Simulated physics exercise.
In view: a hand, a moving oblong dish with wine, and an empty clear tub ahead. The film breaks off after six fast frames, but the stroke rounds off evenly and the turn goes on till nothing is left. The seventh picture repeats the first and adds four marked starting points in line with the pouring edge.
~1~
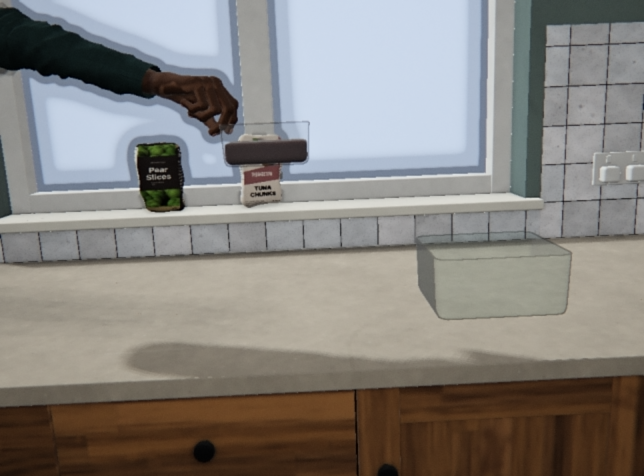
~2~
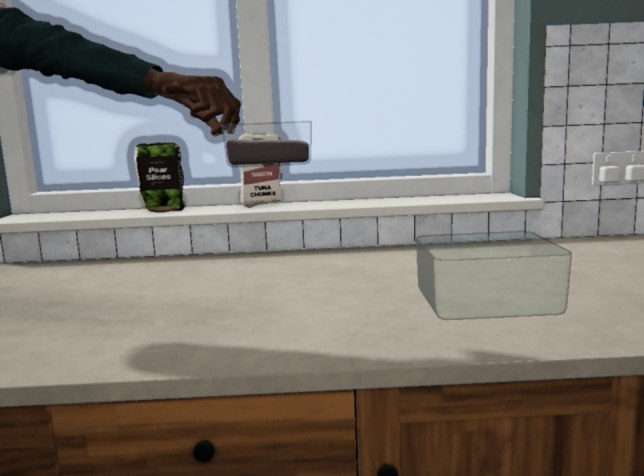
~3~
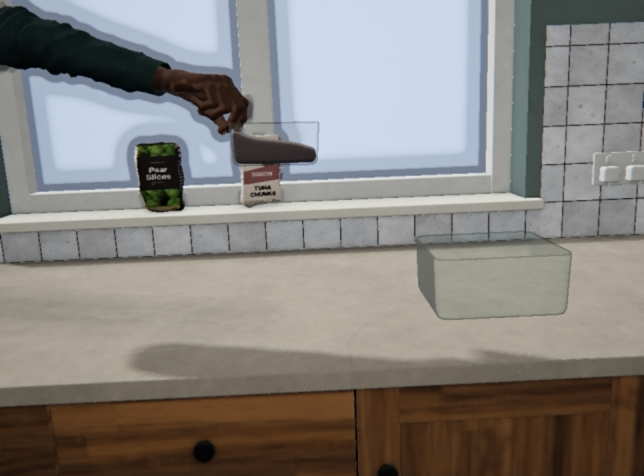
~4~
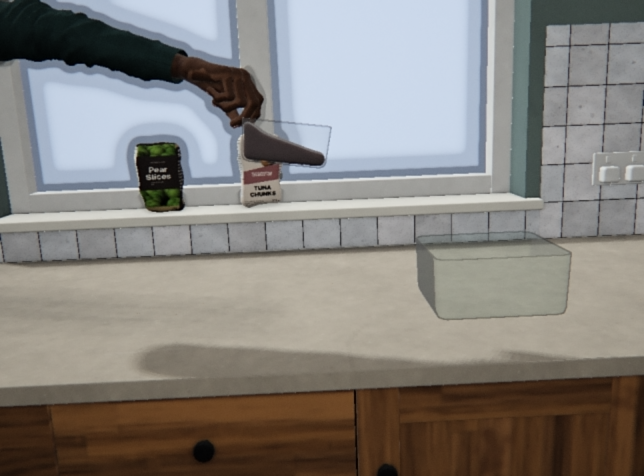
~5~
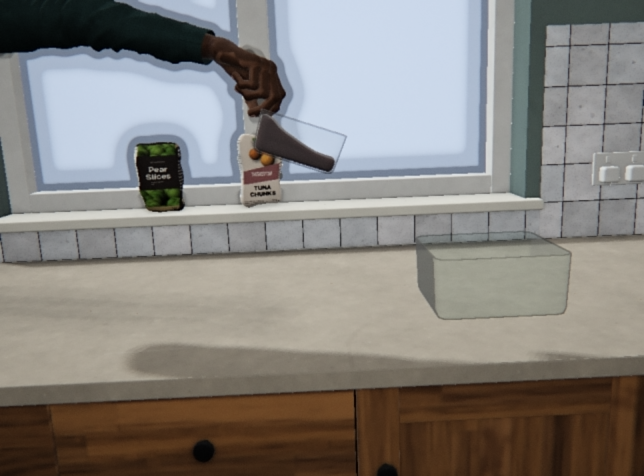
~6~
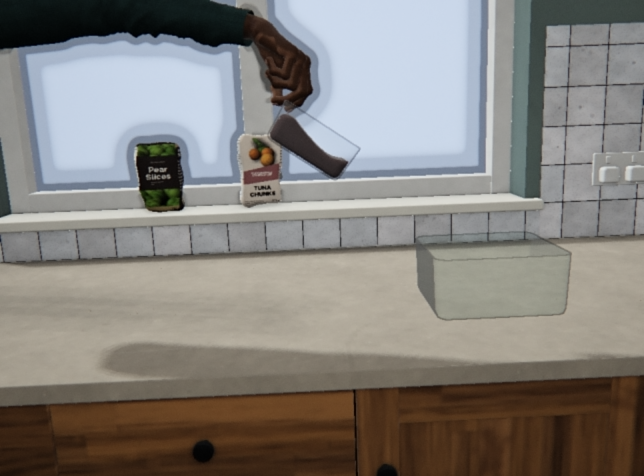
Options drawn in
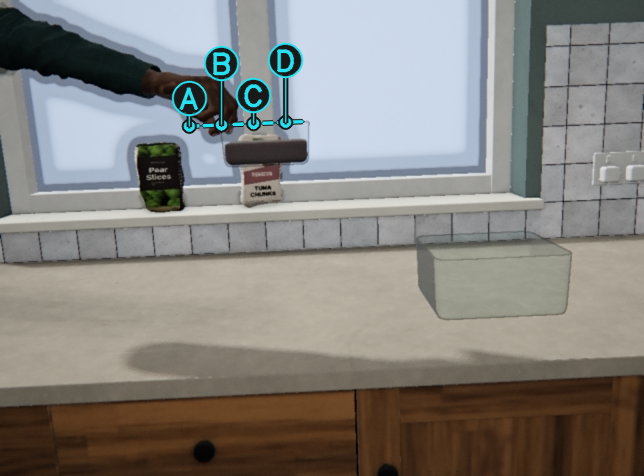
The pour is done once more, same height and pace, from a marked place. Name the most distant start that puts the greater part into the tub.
Place D.
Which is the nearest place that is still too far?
That is place C.
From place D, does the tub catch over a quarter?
Yes, clearly.
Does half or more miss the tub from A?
Yes, it does.
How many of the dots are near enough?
One of the four.
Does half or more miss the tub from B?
Yes, that goes wrong.
In cyan, A at (189, 126); B at (221, 125); C at (253, 123); D at (285, 122).
If A is chosen, about 0 % lands in the tub, 98 % falls short.
If B is chosen, about 0 % lands in the tub, 98 % falls short.
If C is chosen, about 32 % lands in the tub, 62 % falls short and 6 % goes beside or beyond.
If D is chosen, about 66 % lands in the tub, 24 % falls short and 10 % goes beside or beyond.
